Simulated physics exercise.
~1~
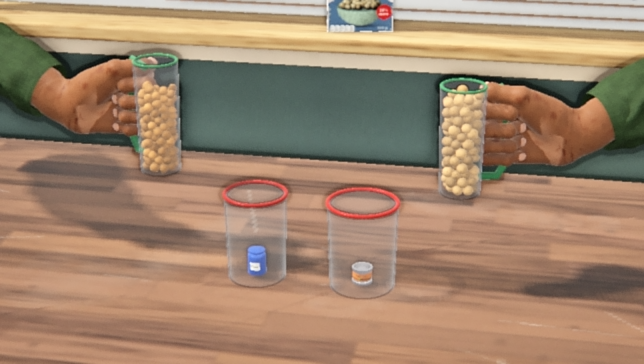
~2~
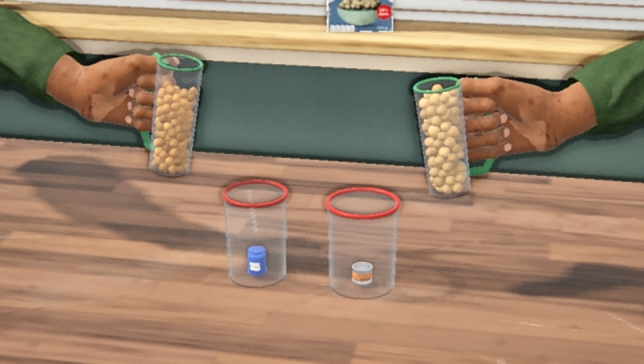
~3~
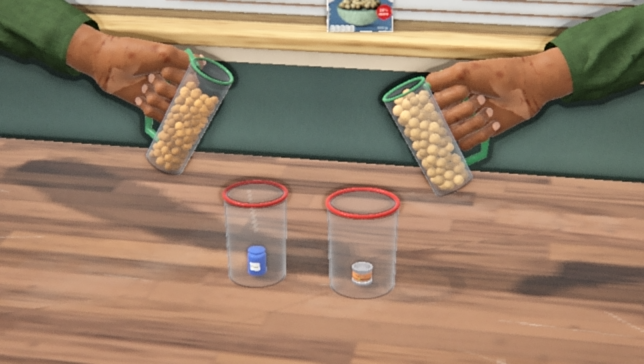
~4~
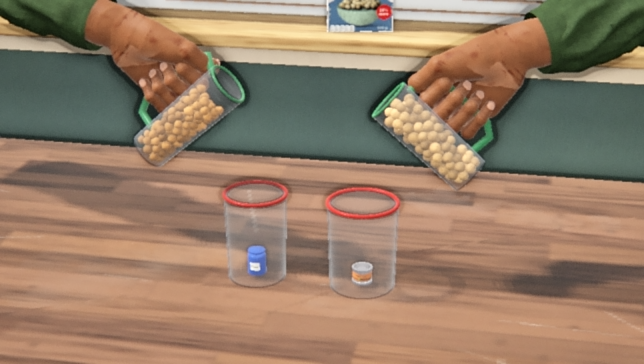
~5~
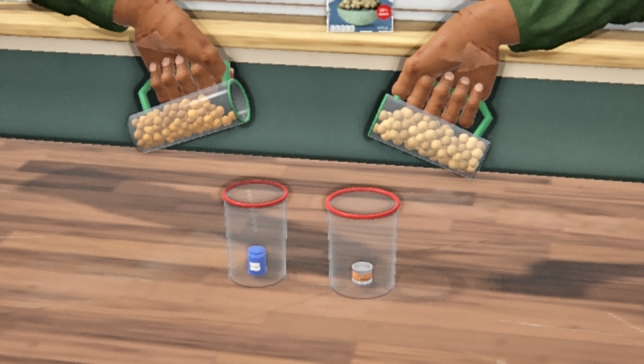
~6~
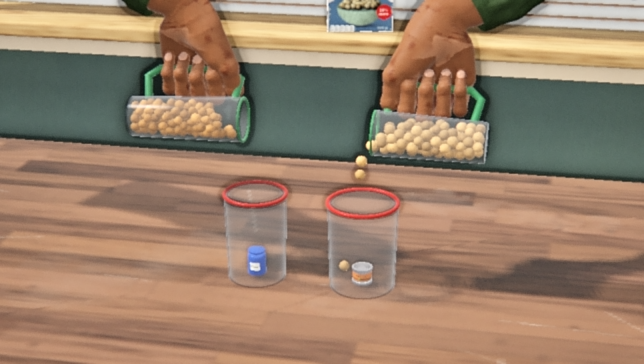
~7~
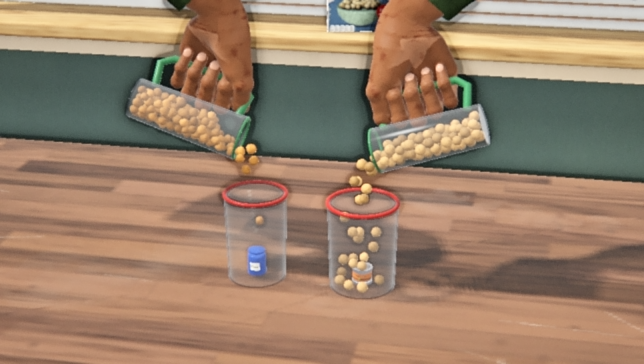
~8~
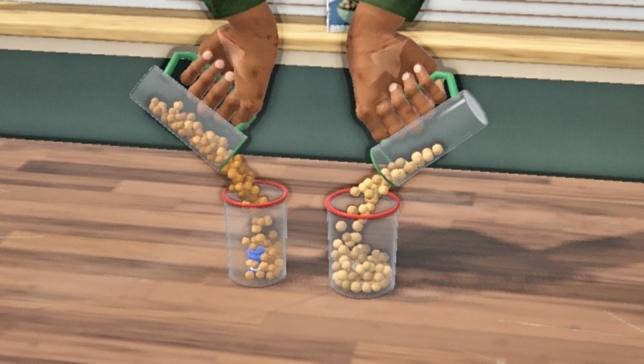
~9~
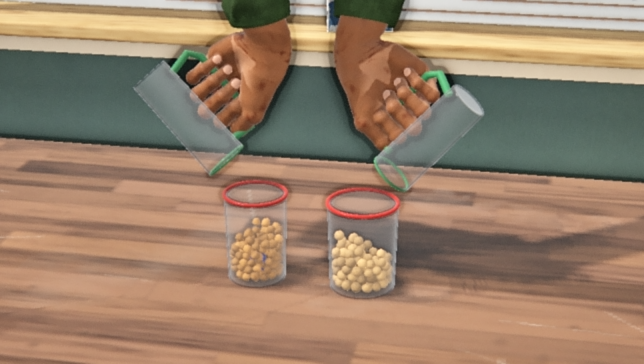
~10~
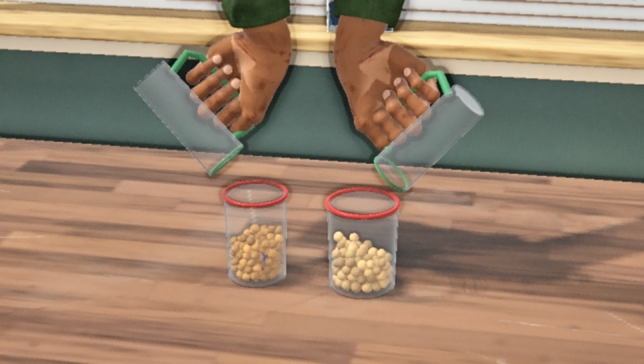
Two hands in green sleeves hold clear, green-rimmed cups full of round, tan chickpea-like balls above a wooden counter, seen from the front and slightly above. Between them stand two clear glasses with red rims, the left holding a small blue jar and the right a small can. The hands tip the cups inward onto their sides, and balls begin falling into the right glass, then the left. Tilting further, both cups empty completely. The balls settle about halfway up each glass, covering both small objects, with nothing spilled beside them.
